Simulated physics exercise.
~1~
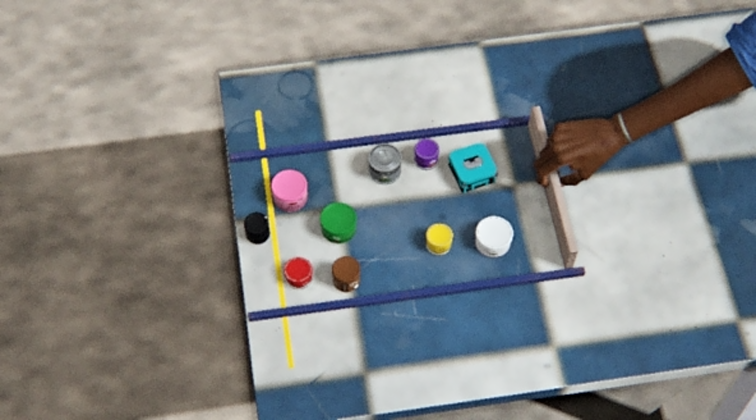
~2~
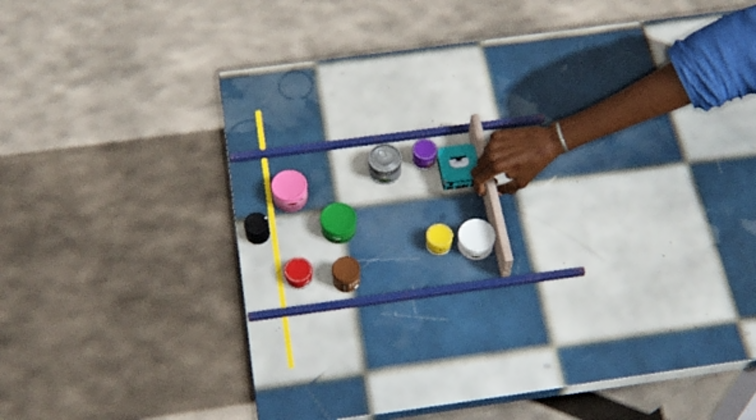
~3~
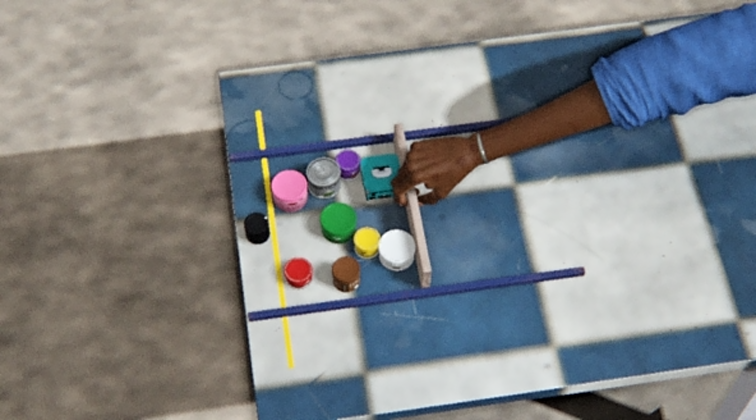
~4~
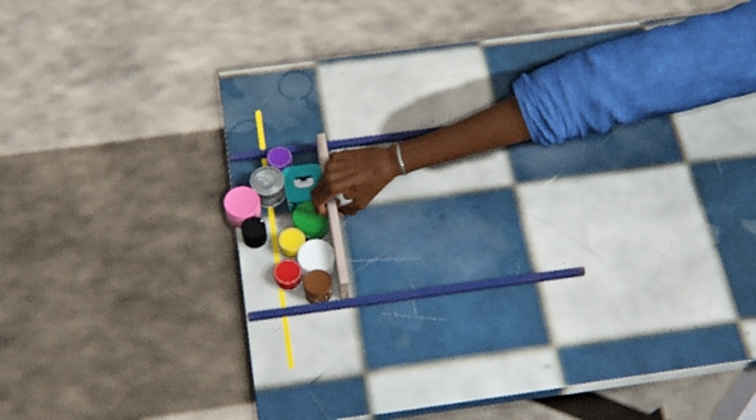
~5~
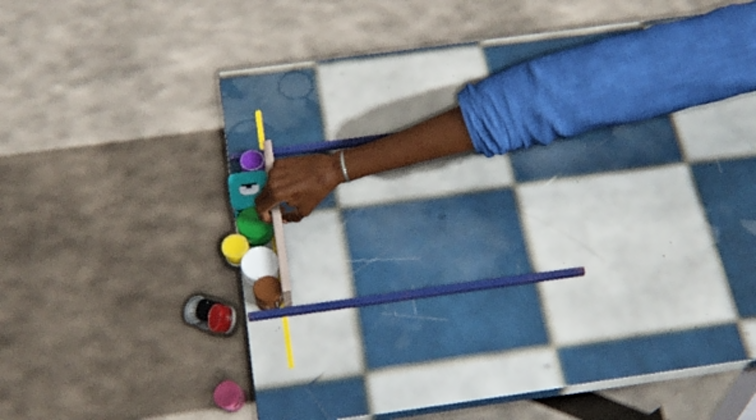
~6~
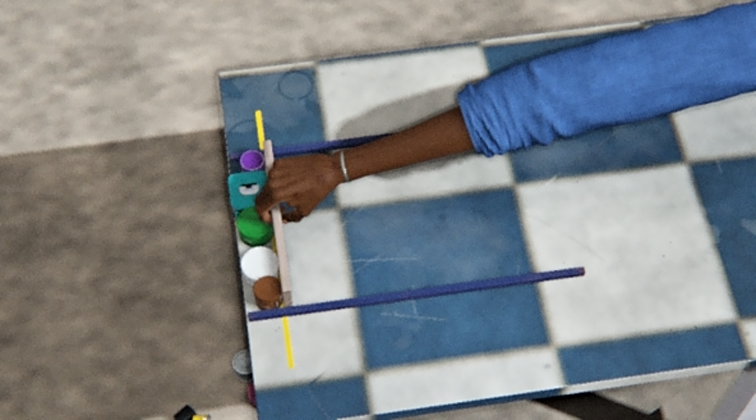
A hand pushes a board left across a table, sweeping several small pots off the edge.
